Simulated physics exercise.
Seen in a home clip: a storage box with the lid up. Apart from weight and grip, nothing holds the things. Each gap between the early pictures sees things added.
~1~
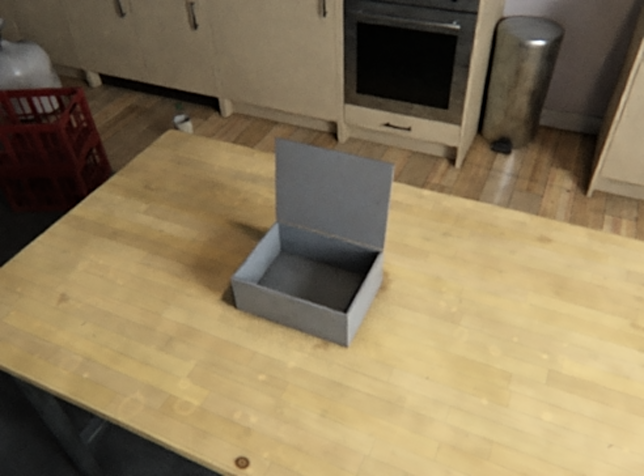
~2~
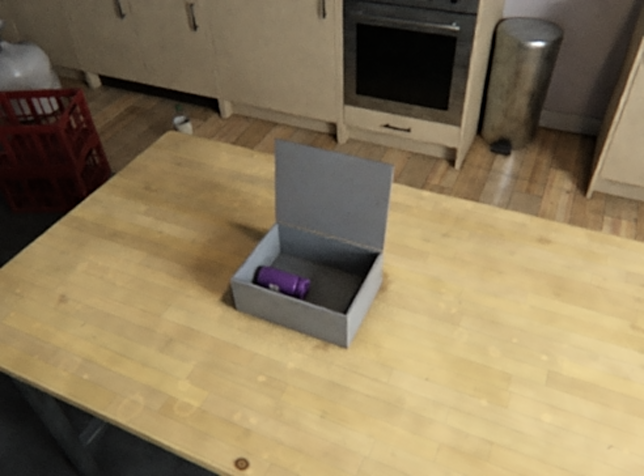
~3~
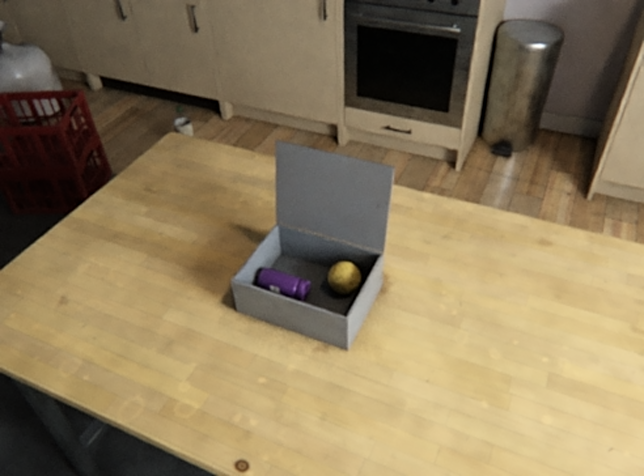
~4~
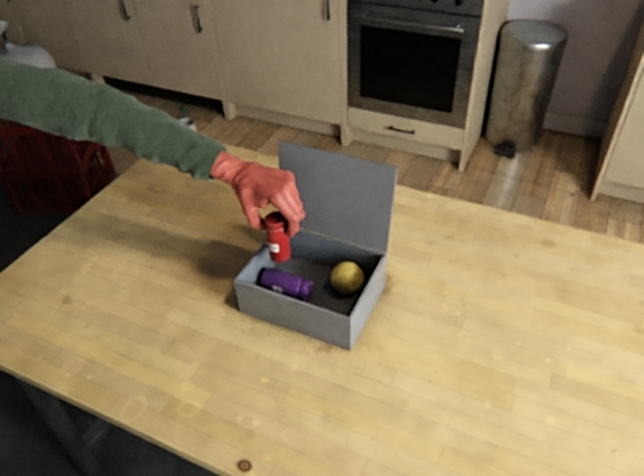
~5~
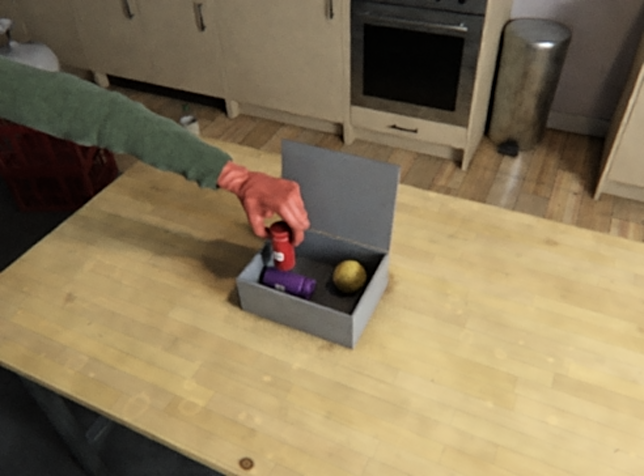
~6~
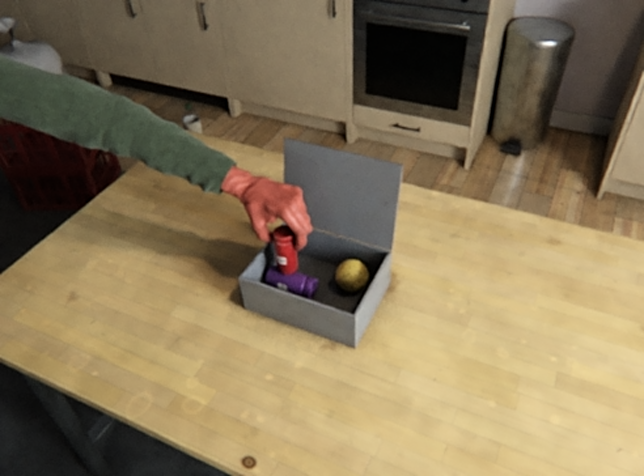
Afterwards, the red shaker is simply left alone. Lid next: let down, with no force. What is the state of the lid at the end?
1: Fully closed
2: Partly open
Fully closed.
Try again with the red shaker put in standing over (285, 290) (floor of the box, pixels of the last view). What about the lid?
Result: Lid not shut.
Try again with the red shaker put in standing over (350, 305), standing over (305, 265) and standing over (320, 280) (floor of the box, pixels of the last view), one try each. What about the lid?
Going through the three tries, the lid hangs open, then hangs open, then hangs open.
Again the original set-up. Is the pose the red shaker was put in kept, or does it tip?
Once everything settles, it ends up at a slant.
Then, 0.50 s on from there, red shaker on its side near (297, 266); purple shaker shifted about its own width.
Then, 1.50 s on from there, lid 65° above the rim; red shaker on its side near (298, 266); purple shaker shifted about its own width.
Then, 2.00 s on from there, lid 21° above the rim; red shaker on its side near (299, 266); purple shaker shifted about its own width.
In the end, lid shut; toppled in the box, red shaker; moved from the start, purple shaker; yellow ball unmoved. At the end, from the last picture's camera, red shaker near (299, 266).
